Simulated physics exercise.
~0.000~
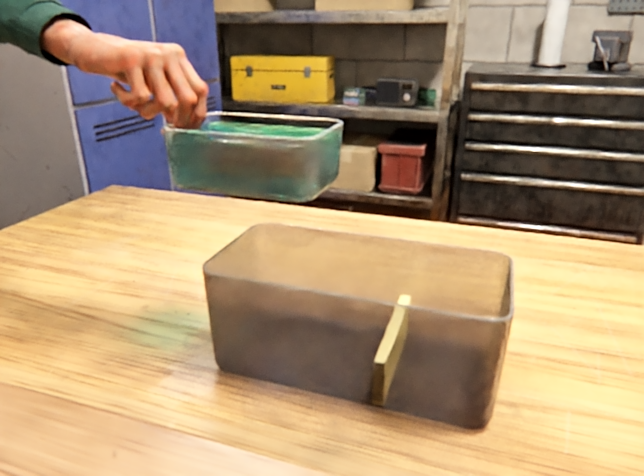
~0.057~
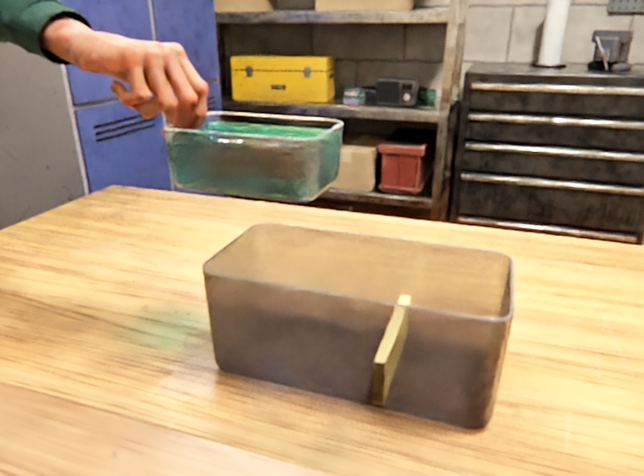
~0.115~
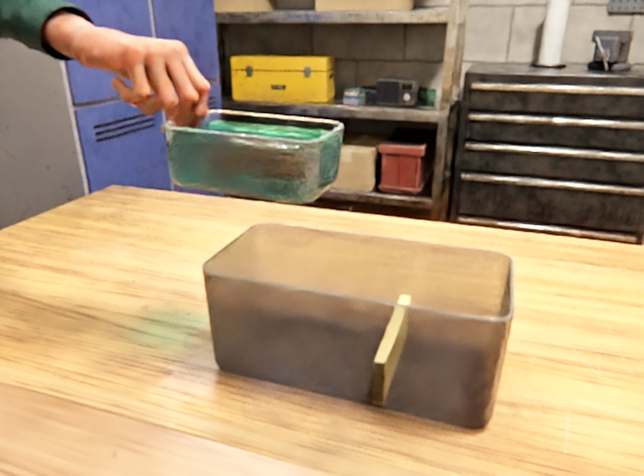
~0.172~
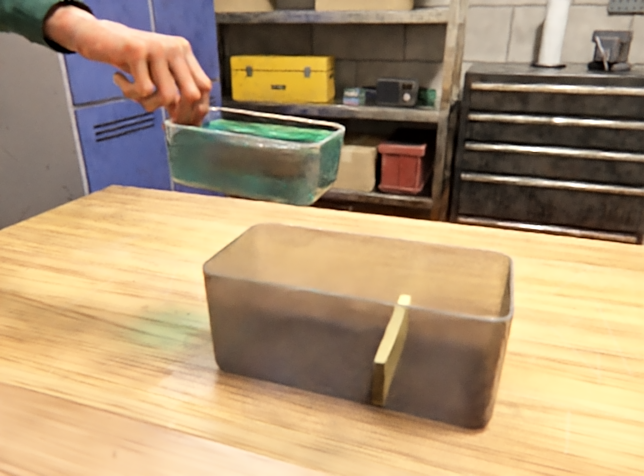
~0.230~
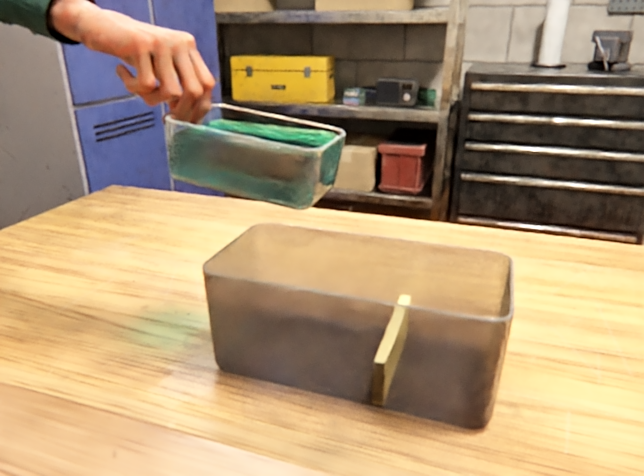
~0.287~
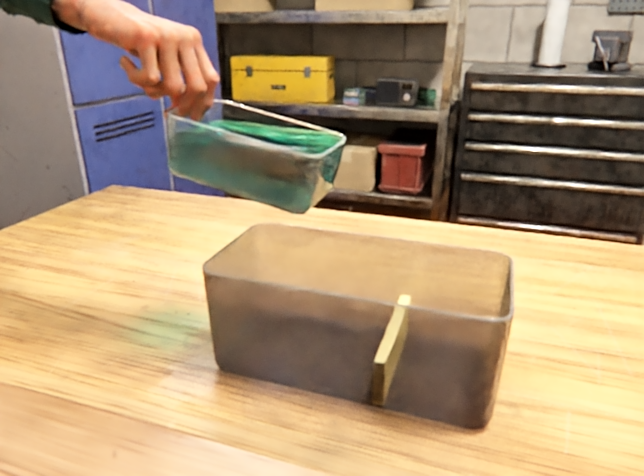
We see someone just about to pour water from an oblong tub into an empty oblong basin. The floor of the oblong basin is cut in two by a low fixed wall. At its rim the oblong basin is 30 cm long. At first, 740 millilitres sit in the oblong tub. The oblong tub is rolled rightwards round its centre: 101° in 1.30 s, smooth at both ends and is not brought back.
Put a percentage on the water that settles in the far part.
Roughly 44 per cent ends up there.
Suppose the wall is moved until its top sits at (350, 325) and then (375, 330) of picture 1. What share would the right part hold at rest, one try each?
Result: 75 per cent, then 65 per cent.
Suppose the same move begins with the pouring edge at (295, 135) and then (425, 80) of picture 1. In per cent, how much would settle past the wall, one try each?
Some 0 and 70 per cent, in that order.
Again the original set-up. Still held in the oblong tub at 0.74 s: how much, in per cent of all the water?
34 %.
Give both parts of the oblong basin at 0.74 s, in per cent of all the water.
Left roughly 14, right roughly 22.
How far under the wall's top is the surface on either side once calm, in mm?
Roughly 36 mm on the left side and roughly 28 mm on the right.
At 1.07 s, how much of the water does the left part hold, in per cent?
46 %.
Then, 0.74 s in, the tilt is 62° and 33 per cent is still to pour, 14 is left of the wall and 21 right of it.
Then, 1.07 s in, the tilt is 94° and 7 per cent is still to pour, 45 is left of the wall and 44 right of it.
Then, 1.42 s in, the tilt is 101° and 0 per cent is still to pour, 54 is left of the wall and 44 right of it.
Then, 1.80 s in, the tilt is 101° and 0 per cent is still to pour, 54 is left of the wall and 44 right of it.
Finally, 54 per cent lies left of the wall, 44 right of it and 2 outside.
